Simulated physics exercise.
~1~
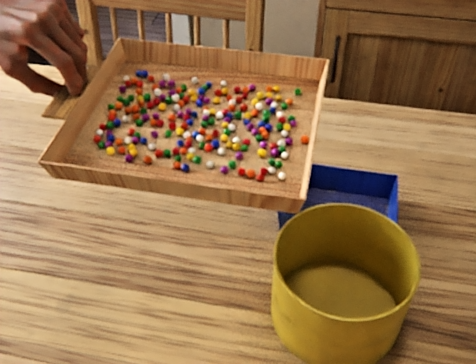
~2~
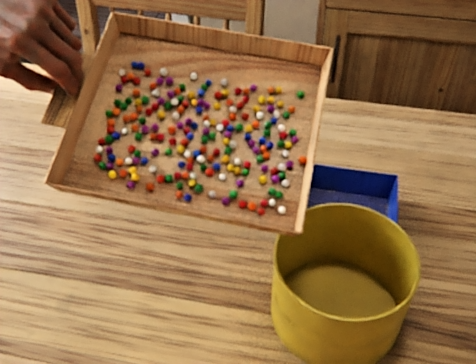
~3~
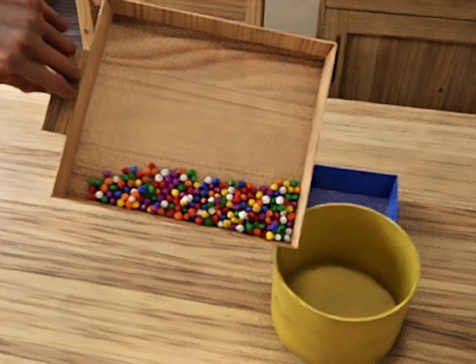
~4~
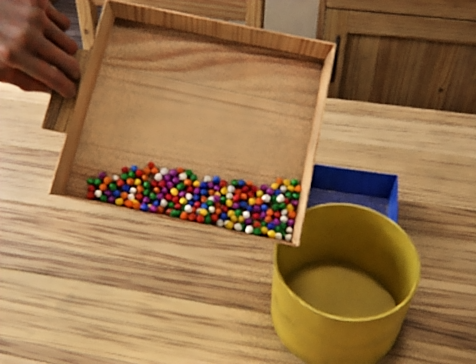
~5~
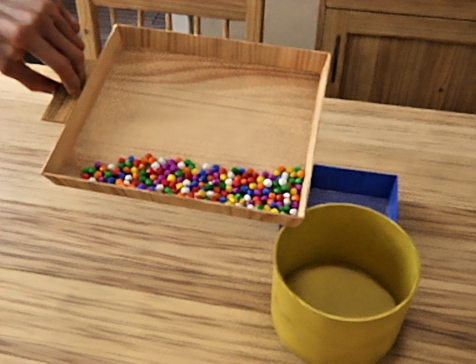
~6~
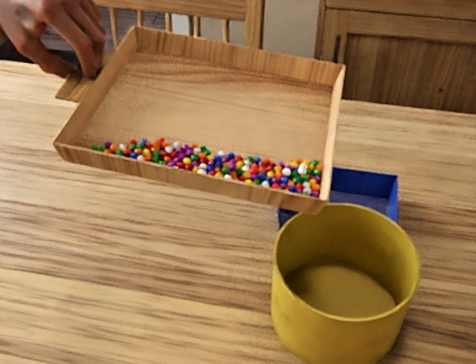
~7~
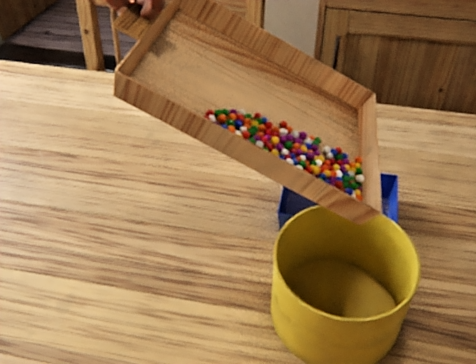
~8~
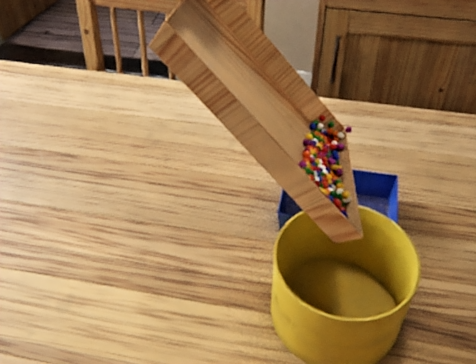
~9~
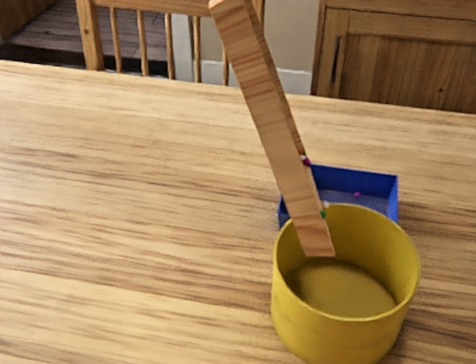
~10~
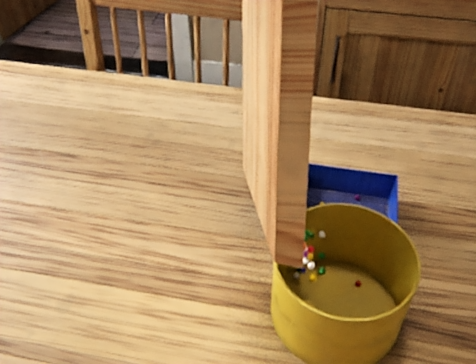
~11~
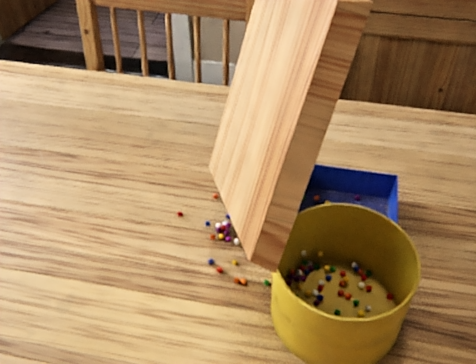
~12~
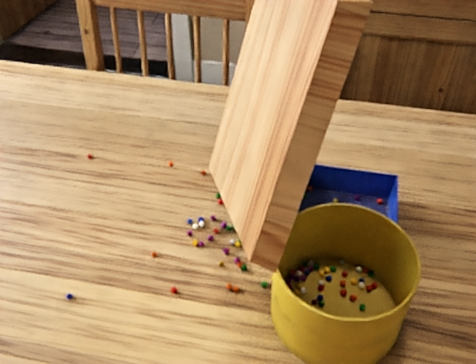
A hand at the upper left holds a shallow wooden tray of many small multicoloured beads above a striped wooden table, seen from above at an angle, with chairs and a cabinet behind. Below the tray's right side stand a round yellow pot and, behind it, a blue tin. The tray tips, its beads slide to the near side, and it eases back towards level. It then shifts right and tilts steeply until it passes upright, spilling its beads. Some land in the pot and a few in the tin, while others scatter across the table to the left.
